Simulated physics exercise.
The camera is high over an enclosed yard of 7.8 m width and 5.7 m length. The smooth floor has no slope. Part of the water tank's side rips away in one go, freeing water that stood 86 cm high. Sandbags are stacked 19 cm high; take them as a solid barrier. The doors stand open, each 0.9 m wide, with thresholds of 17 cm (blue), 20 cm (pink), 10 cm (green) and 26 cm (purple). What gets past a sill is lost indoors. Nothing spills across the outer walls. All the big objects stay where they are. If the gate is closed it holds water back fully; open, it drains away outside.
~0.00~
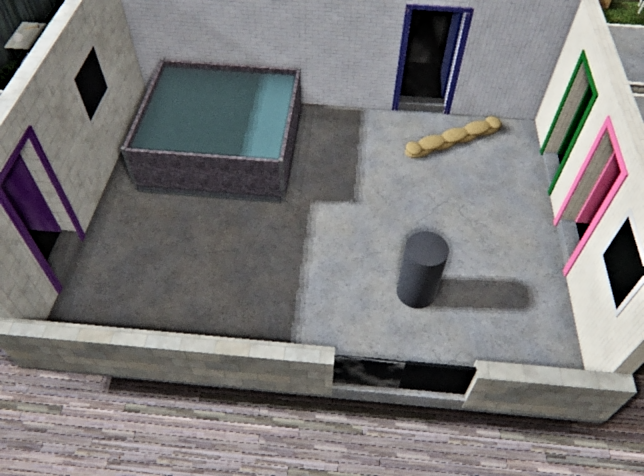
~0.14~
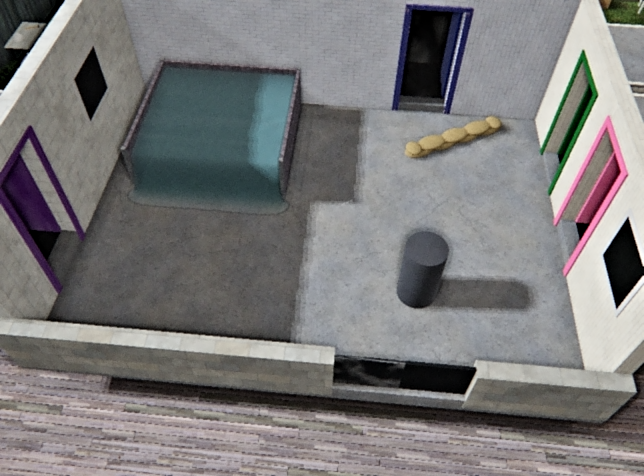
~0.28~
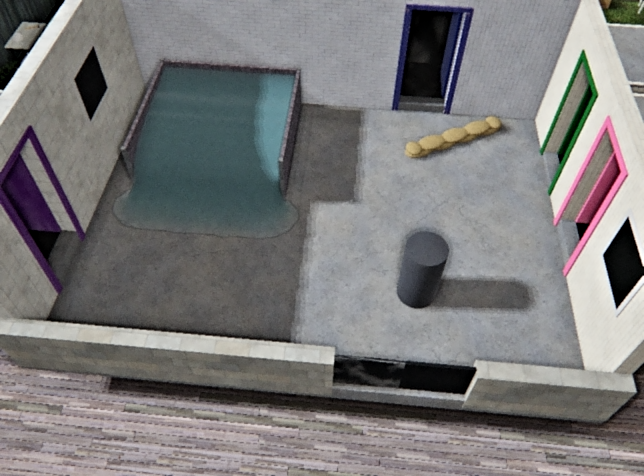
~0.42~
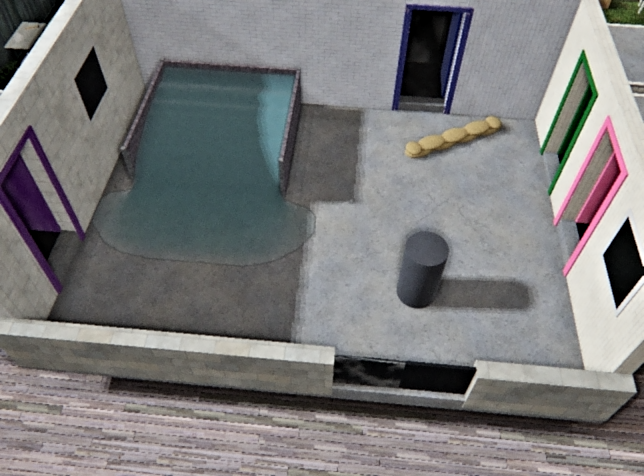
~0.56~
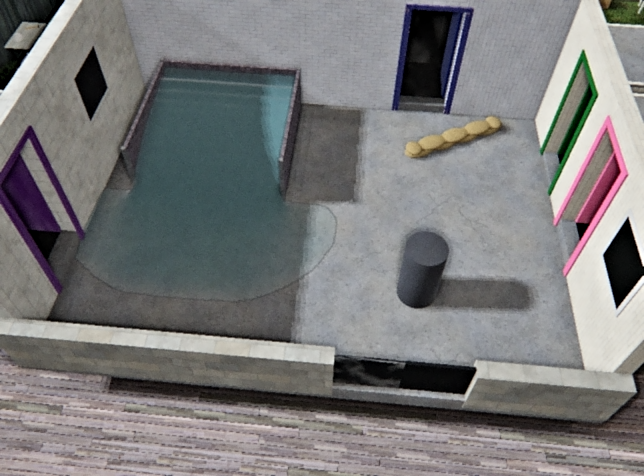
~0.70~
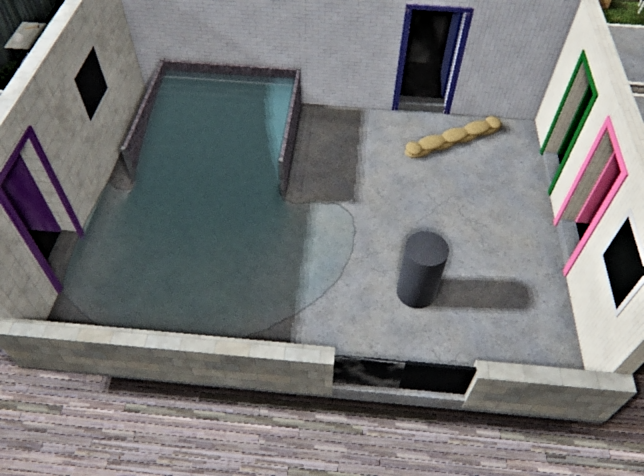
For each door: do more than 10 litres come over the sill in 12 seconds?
Door by door: At the blue door it stays under the limit; at the pink door it does not reach the limit; at the green door it passes the limit; at the purple door it passes the limit.
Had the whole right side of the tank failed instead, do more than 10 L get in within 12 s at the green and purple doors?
Against that limit: Green over, purple not over.
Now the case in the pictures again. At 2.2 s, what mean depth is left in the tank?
Some 27 cm.
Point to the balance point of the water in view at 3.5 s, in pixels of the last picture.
Near (244, 259).
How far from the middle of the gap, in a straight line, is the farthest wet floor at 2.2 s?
About 5.8 m.
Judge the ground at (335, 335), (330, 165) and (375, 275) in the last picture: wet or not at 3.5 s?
In that order: Under water, not reached, under water.
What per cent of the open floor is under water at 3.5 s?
Near 55 per cent is wet.
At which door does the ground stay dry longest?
It is the blue one.
After 1.4 s water covers 40 % of the floor and is deepest (58 cm) near (42, 333); blue door not reached, pink door not reached, green door not reached, purple door 22 cm at the sill, 0 L in.
After 2.2 s water covers 45 % of the floor and is deepest (60 cm) near (49, 345); blue door not reached, pink door not reached, green door not reached, purple door 31 cm at the sill, 0 L in.
After 3.5 s water covers 55 % of the floor and is deepest (40 cm) near (577, 394); blue door not reached, pink door 14 cm at the sill, 0 L in, green door not reached, purple door 31 cm at the sill, 58 L in.
After 7.0 s water covers 90 % of the floor and is deepest (34 cm) near (518, 122); blue door 7 cm at the sill, 0 L in, pink door 10 cm at the sill, 0 L in, green door 24 cm at the sill, 25 L in, purple door 10 cm at the sill, 64 L in.
After 12.0 s water covers 95 % of the floor and is deepest (20 cm) near (471, 384); blue door 11 cm at the sill, 1 L in, pink door 11 cm at the sill, 0 L in, green door 12 cm at the sill, 221 L in, purple door 14 cm at the sill, 64 L in.
